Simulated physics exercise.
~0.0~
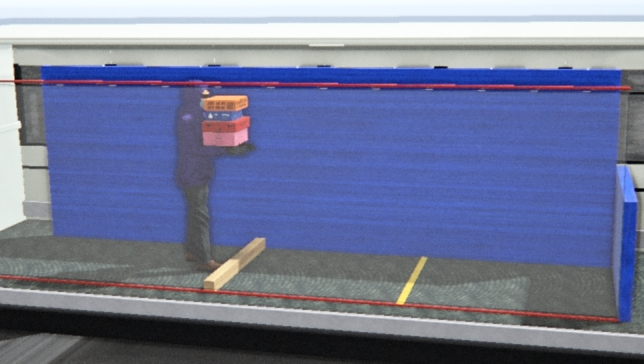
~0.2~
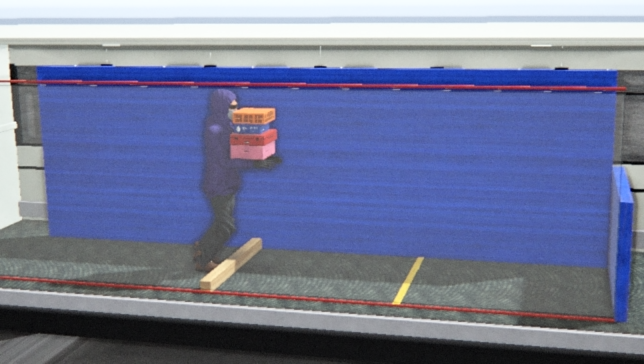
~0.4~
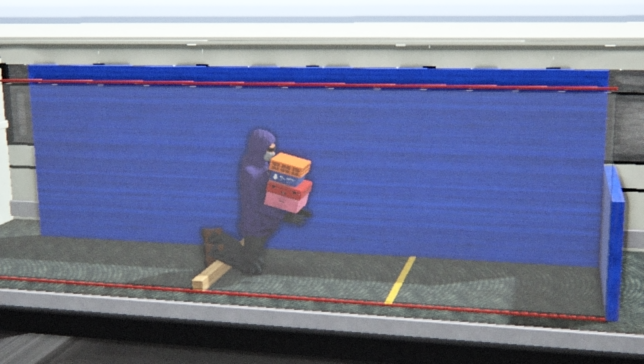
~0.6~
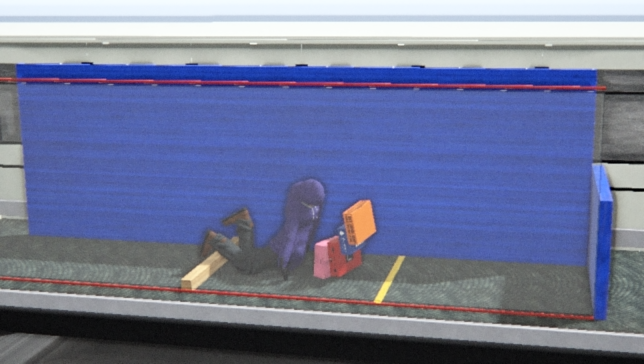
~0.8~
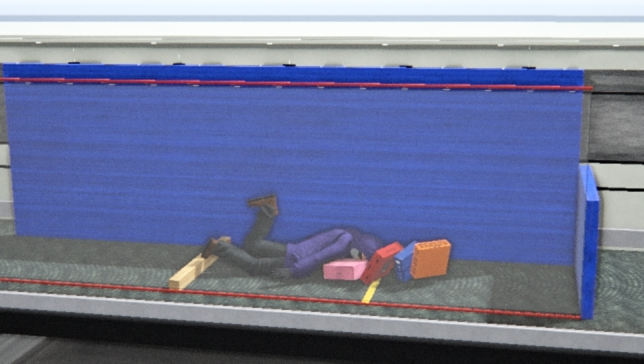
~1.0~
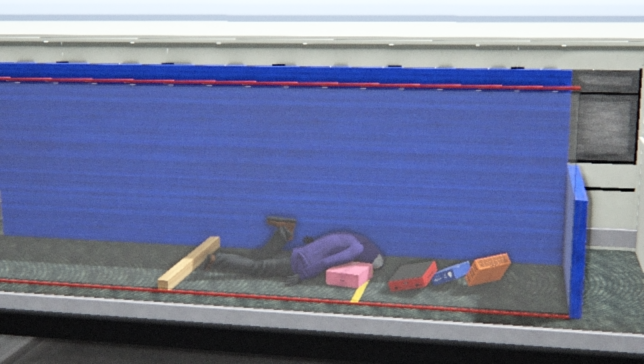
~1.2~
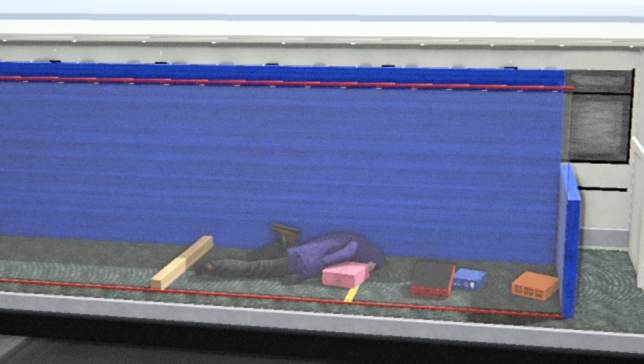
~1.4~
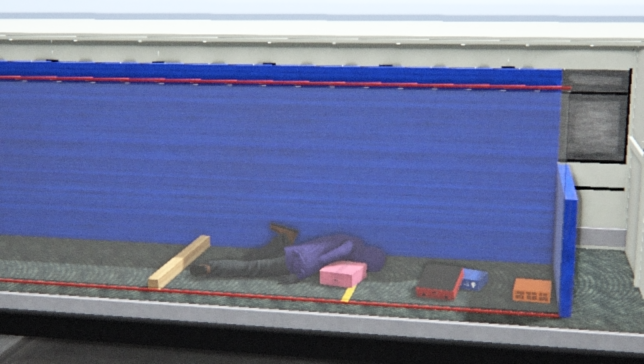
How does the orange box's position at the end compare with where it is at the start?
At the start it sits on top of the stack held by the standing figure, toward the left. By the end it lies on the floor at the far right, beyond the yellow line and near the blue end panel.
